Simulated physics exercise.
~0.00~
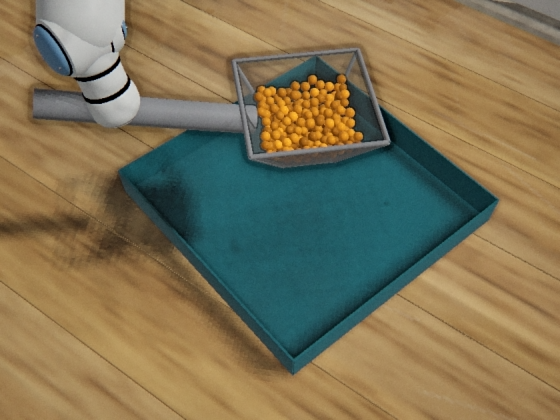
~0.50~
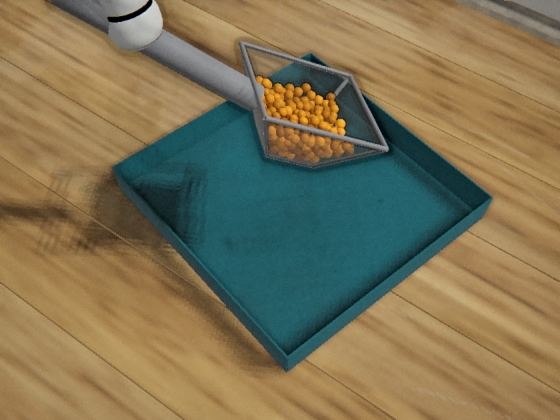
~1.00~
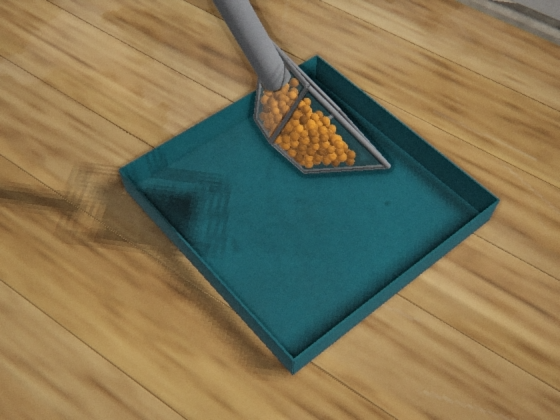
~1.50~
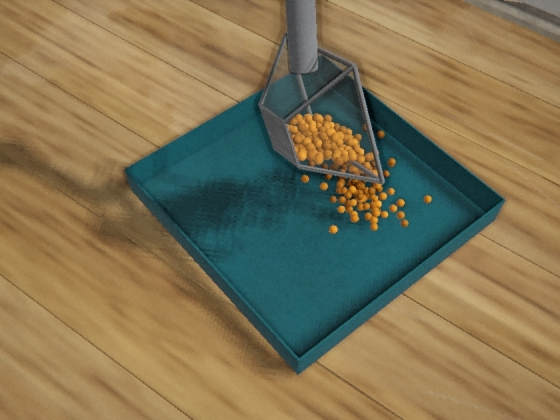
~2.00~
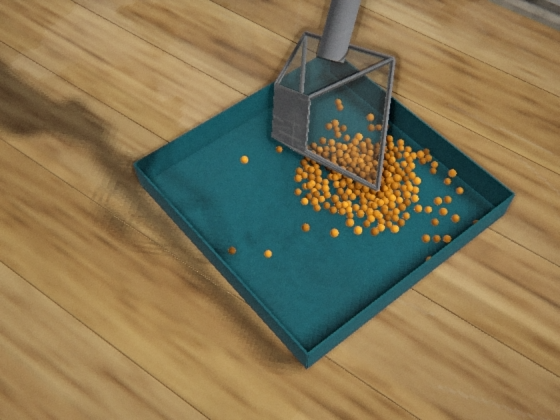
The clip shows a robot arm holding a wire-edged scoop of small orange kernels over a teal tray on a wooden floor. The scoop tips steadily until the kernels pour out, ending with them scattered across the tray beneath the steeply tilted scoop.
